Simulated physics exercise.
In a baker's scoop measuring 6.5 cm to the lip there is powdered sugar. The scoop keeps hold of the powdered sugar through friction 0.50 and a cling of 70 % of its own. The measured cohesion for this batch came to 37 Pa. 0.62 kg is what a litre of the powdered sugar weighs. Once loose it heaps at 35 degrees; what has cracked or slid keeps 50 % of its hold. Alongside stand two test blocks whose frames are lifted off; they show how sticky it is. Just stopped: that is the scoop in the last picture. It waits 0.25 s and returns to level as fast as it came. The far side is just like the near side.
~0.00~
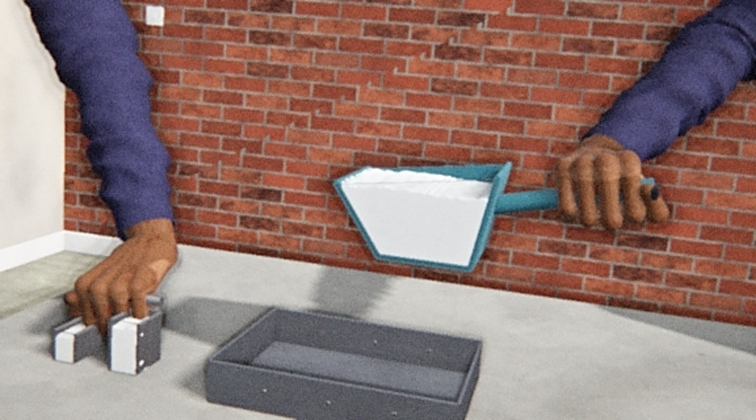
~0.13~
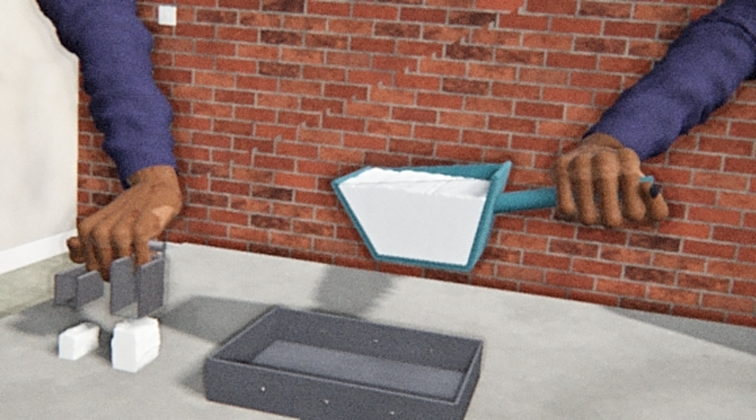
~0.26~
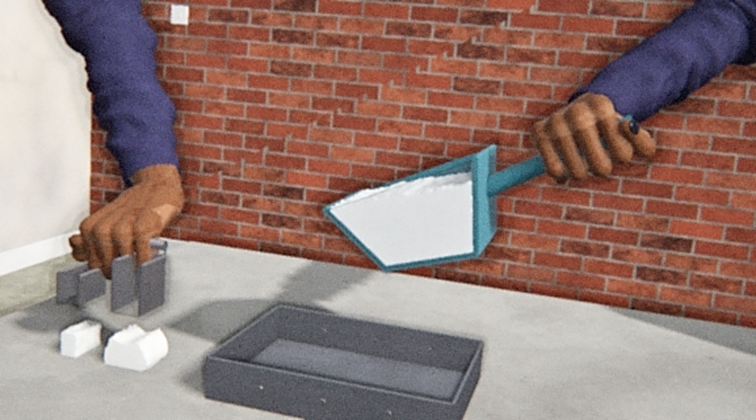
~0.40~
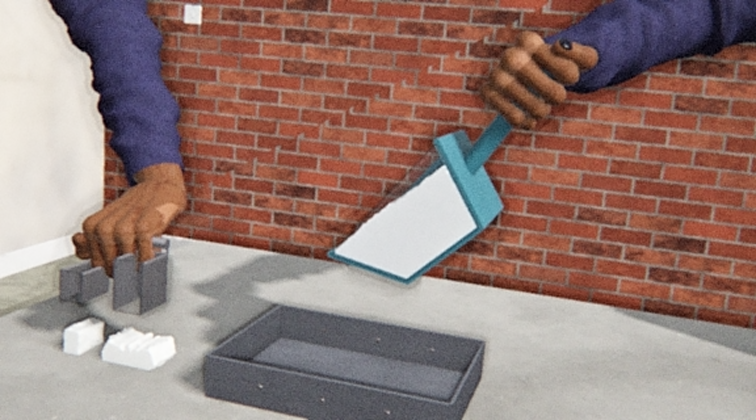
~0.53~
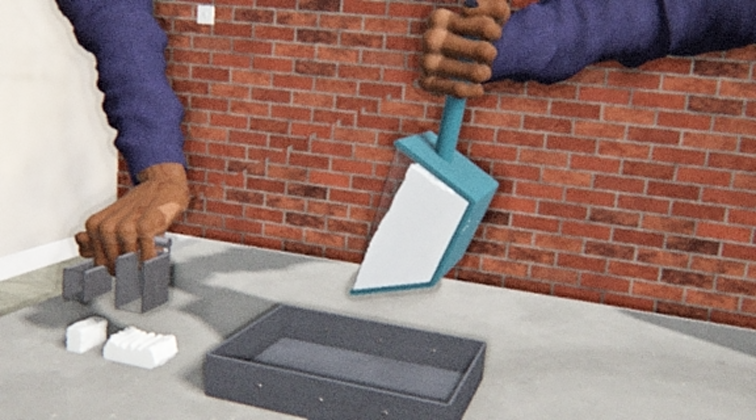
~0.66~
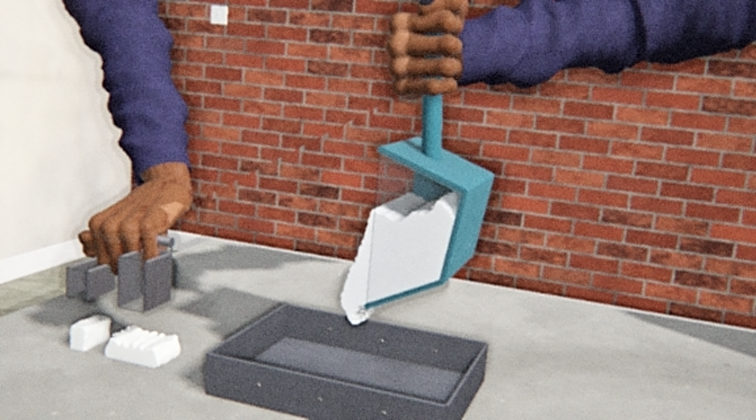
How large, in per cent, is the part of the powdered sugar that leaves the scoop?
I would say about 73 %.
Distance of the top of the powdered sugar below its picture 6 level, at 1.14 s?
Measured change: About 5.0 cm.
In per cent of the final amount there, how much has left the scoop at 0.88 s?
I'd say near 80 per cent.
After 0.88 s, the scoop is at 82 degrees and 59 % has left it.
After 1.14 s, the scoop is at 51 degrees and 73 % has left it.
After 1.41 s, the scoop is at 2 degrees and 73 % has left it.
After 1.67 s, the scoop is at 0 degrees and 73 % has left it.
After 1.82 s, the scoop is at 0 degrees and 73 % has left it.
